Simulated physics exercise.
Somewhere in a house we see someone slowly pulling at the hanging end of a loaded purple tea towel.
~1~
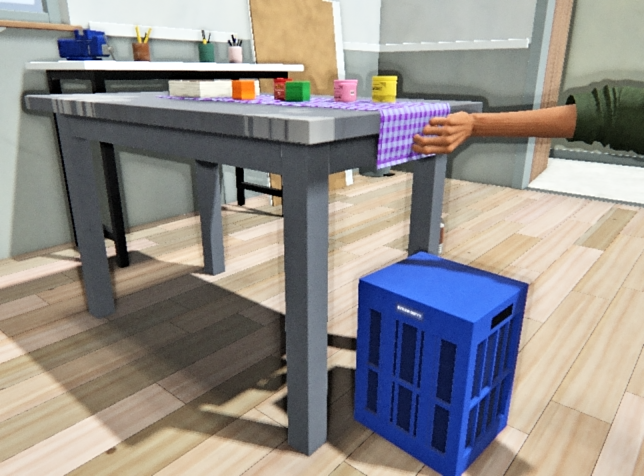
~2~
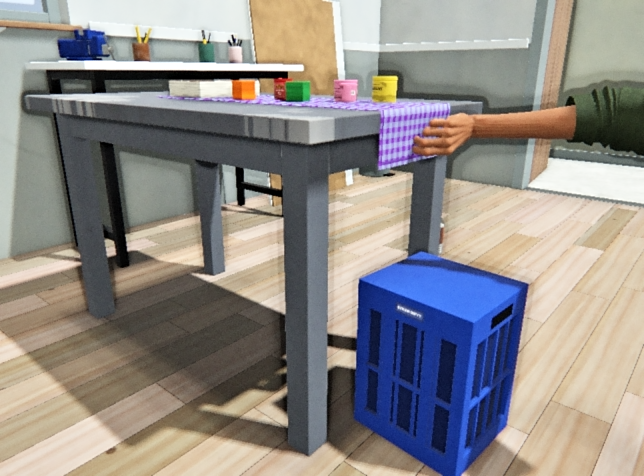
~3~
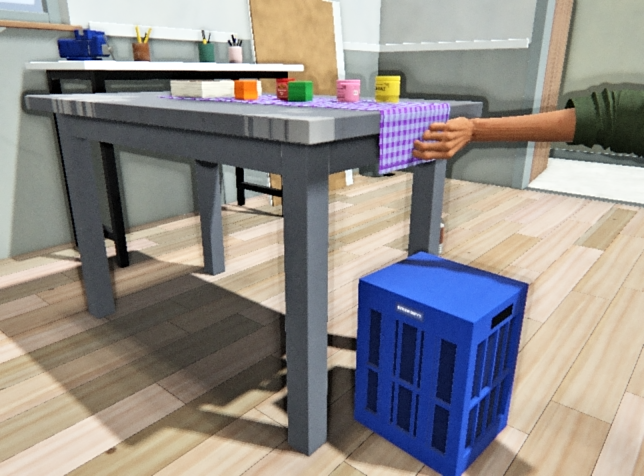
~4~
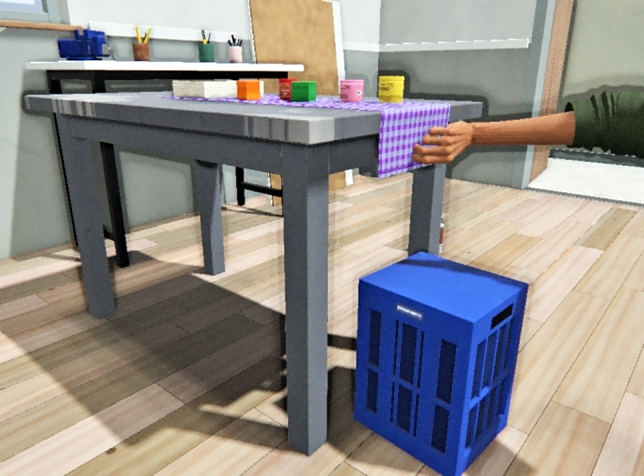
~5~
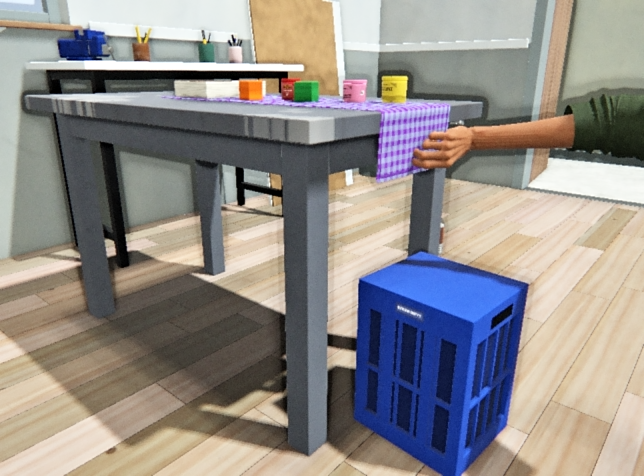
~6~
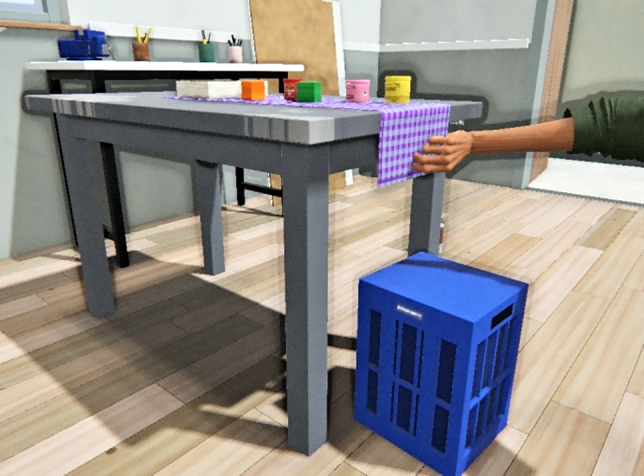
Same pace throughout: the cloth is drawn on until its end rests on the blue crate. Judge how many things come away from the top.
Two things come away.
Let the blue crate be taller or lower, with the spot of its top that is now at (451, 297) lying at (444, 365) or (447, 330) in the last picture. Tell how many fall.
Totals 4, 3.
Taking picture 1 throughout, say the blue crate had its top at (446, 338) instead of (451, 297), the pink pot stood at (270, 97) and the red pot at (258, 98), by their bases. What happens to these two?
The pink pot remains up, the red pot keeps its place on top.
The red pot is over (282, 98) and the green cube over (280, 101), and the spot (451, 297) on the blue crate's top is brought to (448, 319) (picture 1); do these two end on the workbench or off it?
The red pot? Safe. The green cube? Safe.
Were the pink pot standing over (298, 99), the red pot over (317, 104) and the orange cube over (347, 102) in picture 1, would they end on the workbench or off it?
In the end the pink pot is still on top, the red pot is no longer on top, and the orange cube is no longer on top.
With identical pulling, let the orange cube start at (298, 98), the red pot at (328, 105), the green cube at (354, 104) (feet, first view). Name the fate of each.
Short version: Orange cube stays, red pot drops, green cube drops.
A little later, hem near (413, 230); yellow pot gone.
Next, hem on the crate; yellow pot and pink pot gone.
When it is over, hem on the crate; yellow pot and pink pot gone. The answer is two.
